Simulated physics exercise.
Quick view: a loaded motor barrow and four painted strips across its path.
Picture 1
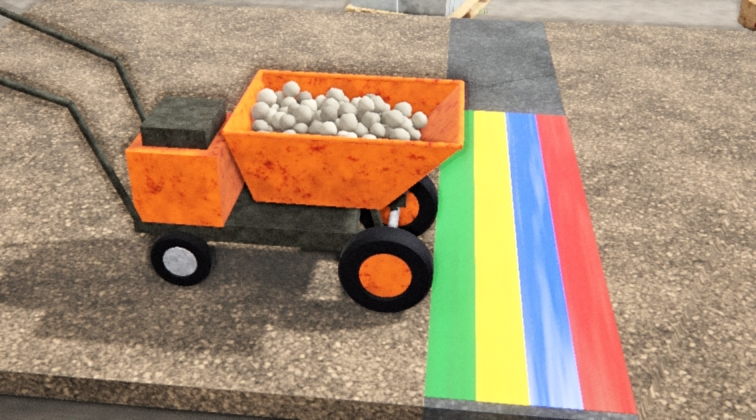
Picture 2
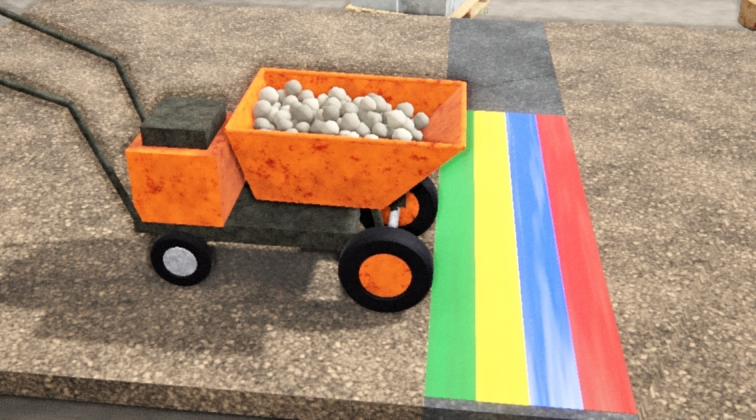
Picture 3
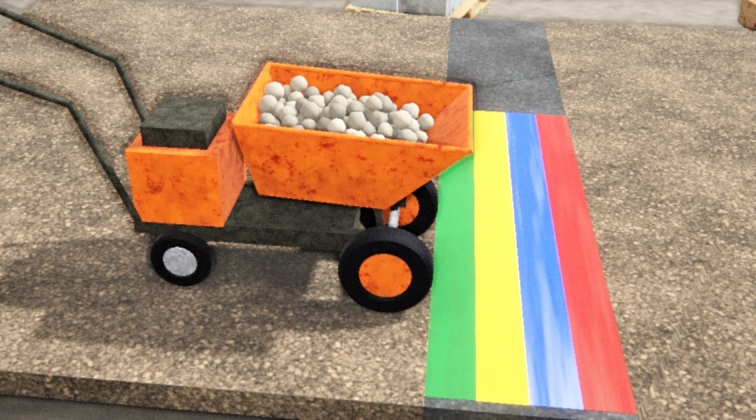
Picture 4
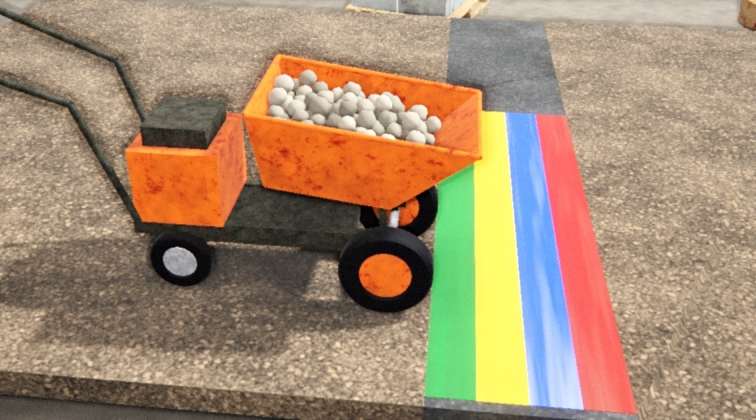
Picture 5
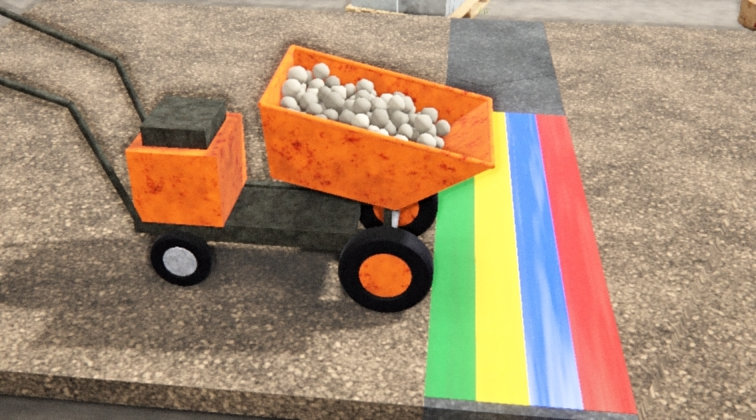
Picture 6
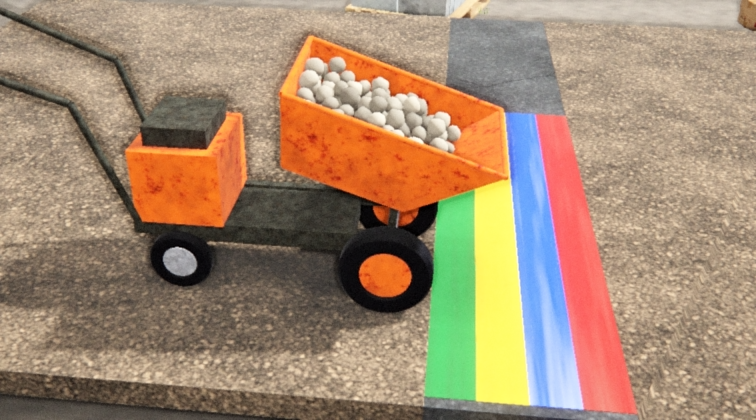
In this clip, an orange motor barrow loaded with river pebbles stands left of green, yellow, blue and red painted strips, and its skip gradually tilts forward to the right, its back end rising while the wheels stay still.
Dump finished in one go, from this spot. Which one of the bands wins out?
Red wins out.
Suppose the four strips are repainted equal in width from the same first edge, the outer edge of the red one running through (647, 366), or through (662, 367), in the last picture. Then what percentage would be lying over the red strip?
Roughly 30 % and 30 %.
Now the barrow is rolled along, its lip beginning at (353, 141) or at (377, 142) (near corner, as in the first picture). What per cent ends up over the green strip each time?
About 10 percent at the first place and about 0 percent at the second.
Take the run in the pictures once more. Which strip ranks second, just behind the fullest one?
It's the blue one.
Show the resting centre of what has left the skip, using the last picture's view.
Around (594, 276).
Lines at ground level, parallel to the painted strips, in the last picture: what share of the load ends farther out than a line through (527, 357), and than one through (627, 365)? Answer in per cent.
Around 80 percent for the first and 30 percent for the second.
Shortly afterwards, skip tipped steeply; the whole lot in the skip.
Next, skip tipped right over; the bulk in the skip; a little over the blue strip; a little over the red strip; only a few falling; only a few off the paint.
Some moments later, skip tipped right over; near a quarter in the skip; a little over the blue strip; near a quarter over the red strip; near a quarter off the paint.
In the end, skip tipped right over; near a quarter in the skip; none at all over the green strip; none at all over the yellow strip; a little over the blue strip; near a third over the red strip; near a third off the paint.
